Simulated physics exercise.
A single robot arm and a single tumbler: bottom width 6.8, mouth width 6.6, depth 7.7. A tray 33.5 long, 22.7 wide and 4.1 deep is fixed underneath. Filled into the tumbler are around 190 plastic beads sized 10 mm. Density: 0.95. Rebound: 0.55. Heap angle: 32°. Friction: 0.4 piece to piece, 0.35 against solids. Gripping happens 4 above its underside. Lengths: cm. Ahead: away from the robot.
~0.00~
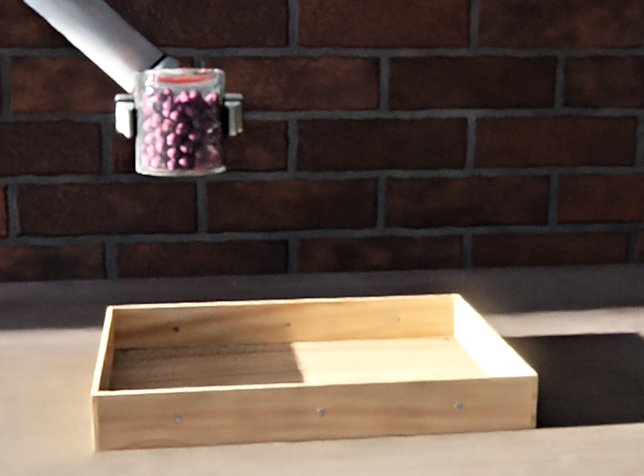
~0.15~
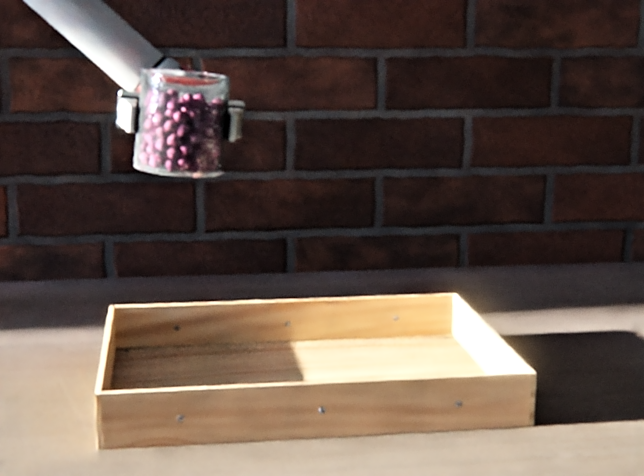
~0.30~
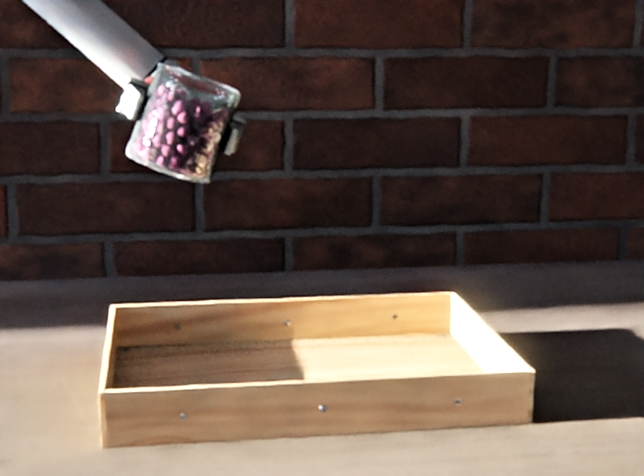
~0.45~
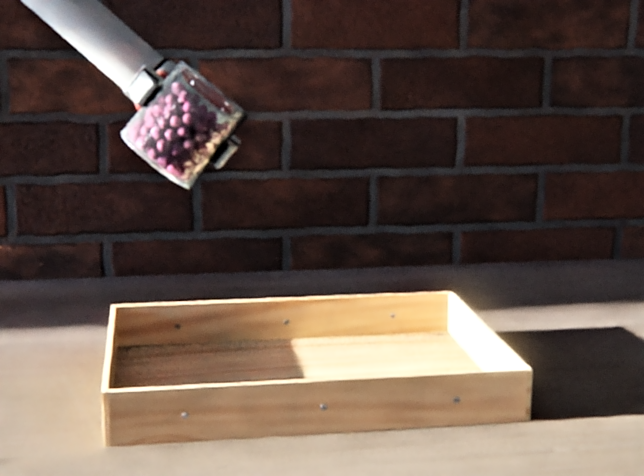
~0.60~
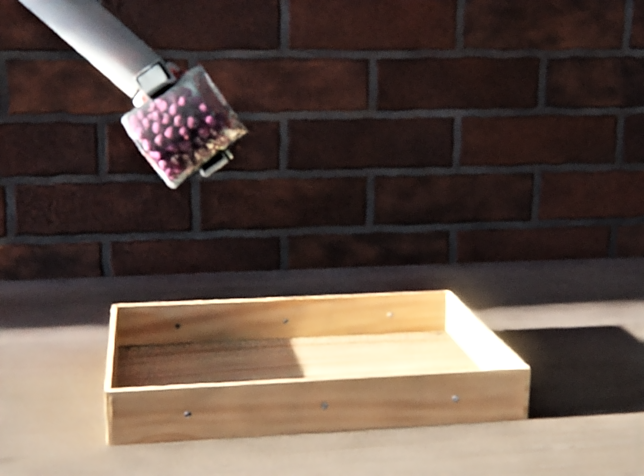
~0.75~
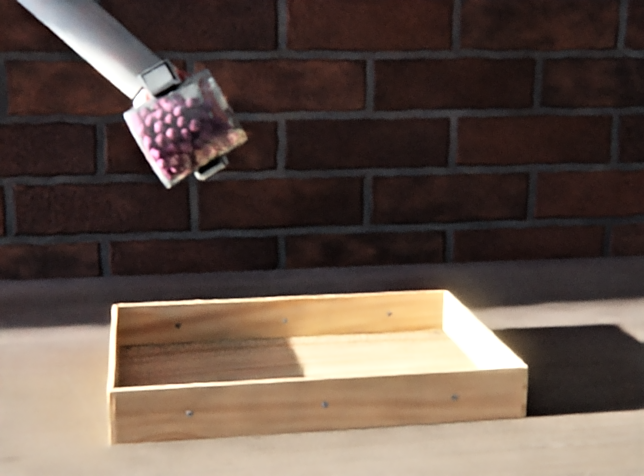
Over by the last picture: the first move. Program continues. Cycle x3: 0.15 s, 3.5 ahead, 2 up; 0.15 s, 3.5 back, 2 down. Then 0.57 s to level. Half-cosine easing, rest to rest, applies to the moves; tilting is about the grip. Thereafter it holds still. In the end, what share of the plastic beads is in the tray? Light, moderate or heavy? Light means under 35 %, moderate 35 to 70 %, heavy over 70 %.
Light.
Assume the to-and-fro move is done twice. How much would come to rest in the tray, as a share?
Estimate: Around 20 %.
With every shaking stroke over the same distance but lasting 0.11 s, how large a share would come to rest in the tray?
60 %.
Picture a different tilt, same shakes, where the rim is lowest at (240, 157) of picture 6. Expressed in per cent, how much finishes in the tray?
Result: Approximately 75 %.
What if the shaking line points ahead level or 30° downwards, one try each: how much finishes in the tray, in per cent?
Estimates, in order: 15 % then 5 %.
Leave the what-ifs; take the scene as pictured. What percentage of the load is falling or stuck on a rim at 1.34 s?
I'd reckon close to 6 per cent.
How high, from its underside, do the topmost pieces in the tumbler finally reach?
I'd say close to 6.5 cm.
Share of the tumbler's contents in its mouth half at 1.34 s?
45 %.
After 1.34 s, tilted 61° forward, highest piece 25 above the table; 154 in the tumbler, 25 in the tray, 12 in flight or on a rim.
After 1.93 s, tilted 32° forward, highest piece 25 above the table; 138 in the tumbler, 53 in the tray.
After 2.42 s, level, highest piece 26 above the table; 138 in the tumbler, 53 in the tray.
After 3.47 s, level, highest piece 26 above the table; 138 in the tumbler, 53 in the tray.
In the end, 138 in the tumbler, 53 in the tray. That is 28 % in the tray.
